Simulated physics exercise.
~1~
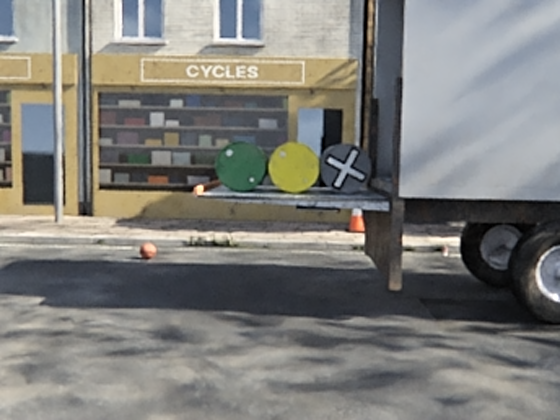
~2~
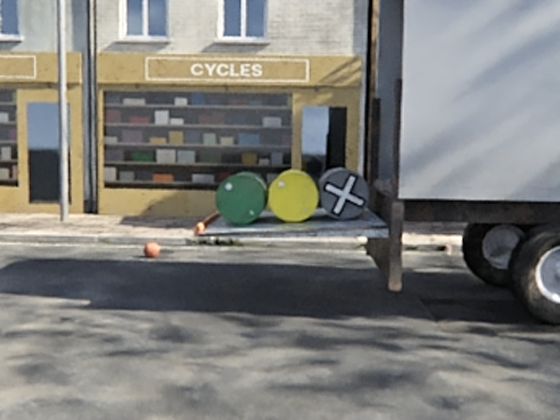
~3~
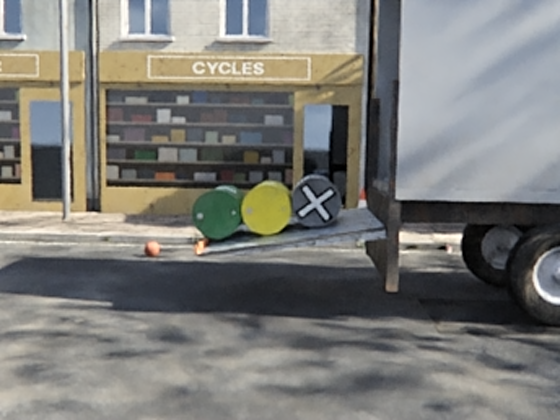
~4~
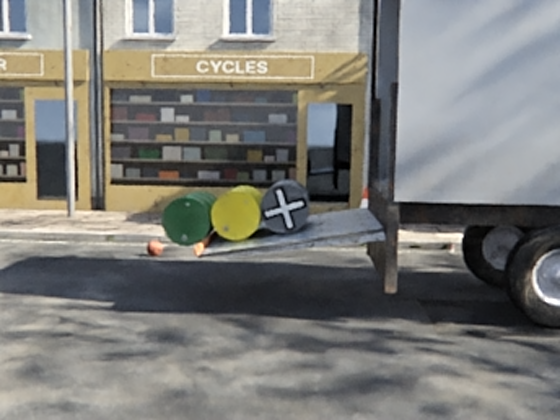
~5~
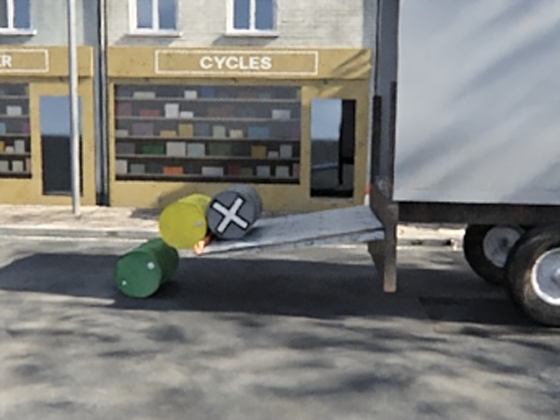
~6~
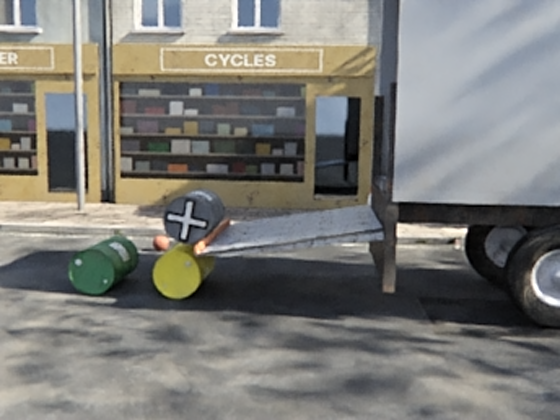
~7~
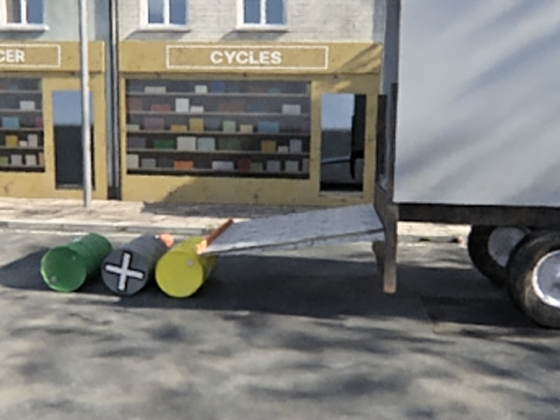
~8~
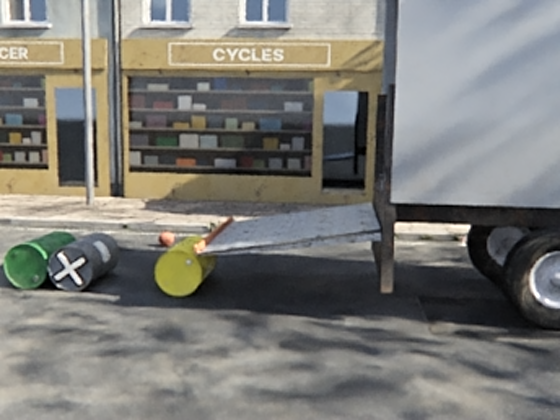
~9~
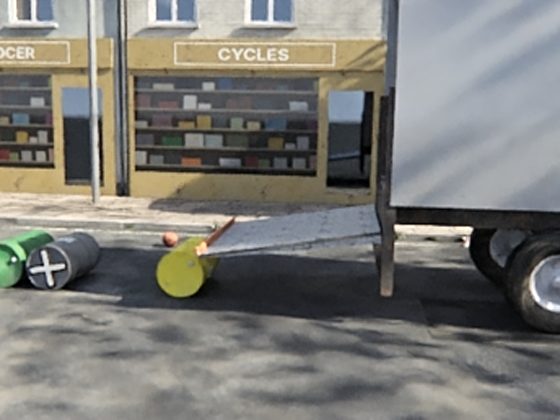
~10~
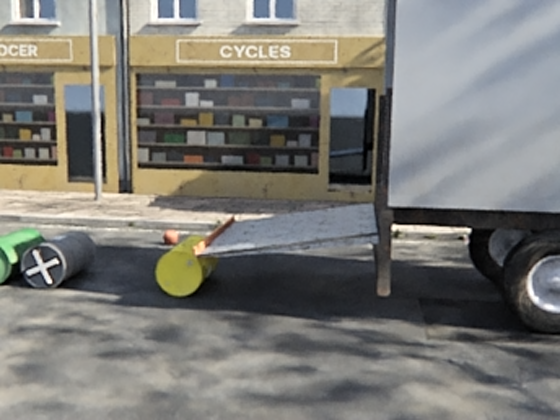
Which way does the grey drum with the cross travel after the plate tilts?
It travels to the left, rolling down the plate and over the yellow drum onto the road.
